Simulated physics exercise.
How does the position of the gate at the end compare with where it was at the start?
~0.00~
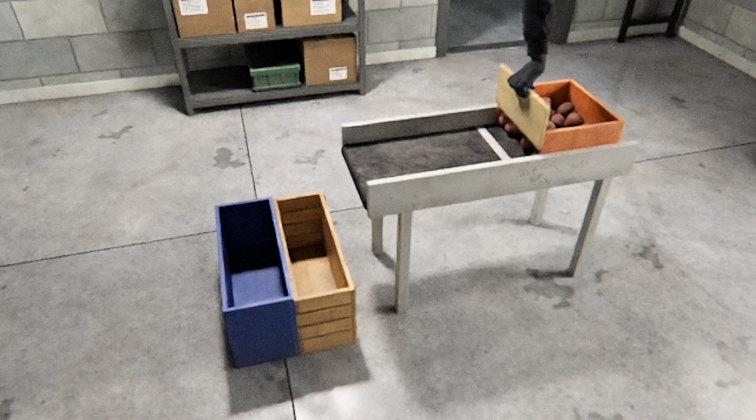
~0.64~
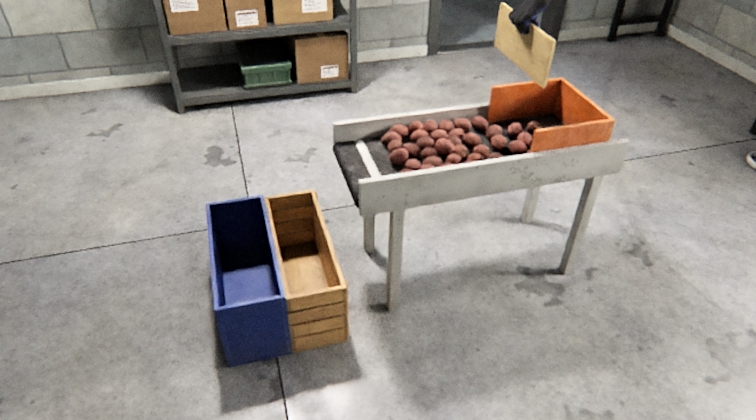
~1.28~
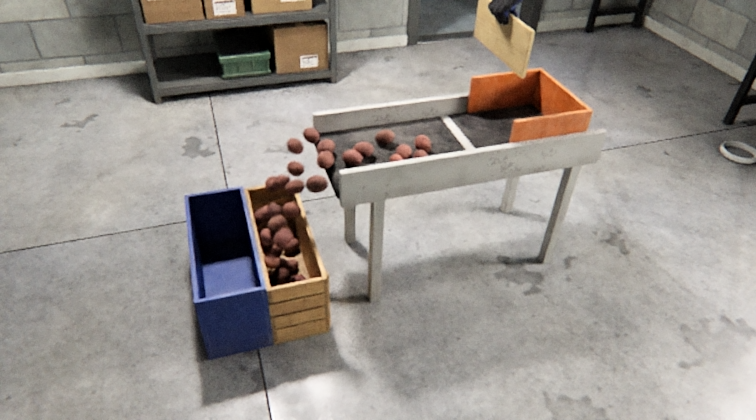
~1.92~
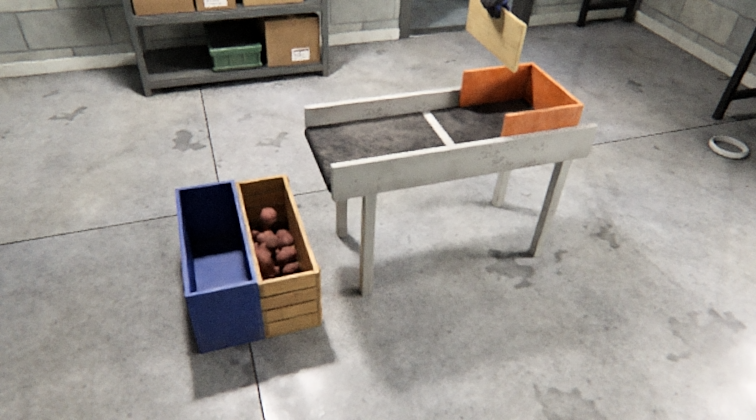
At the start the gate stood low across the open side of the orange pen, holding the potatoes back. By the end it was held up above the pen, leaving that side open.
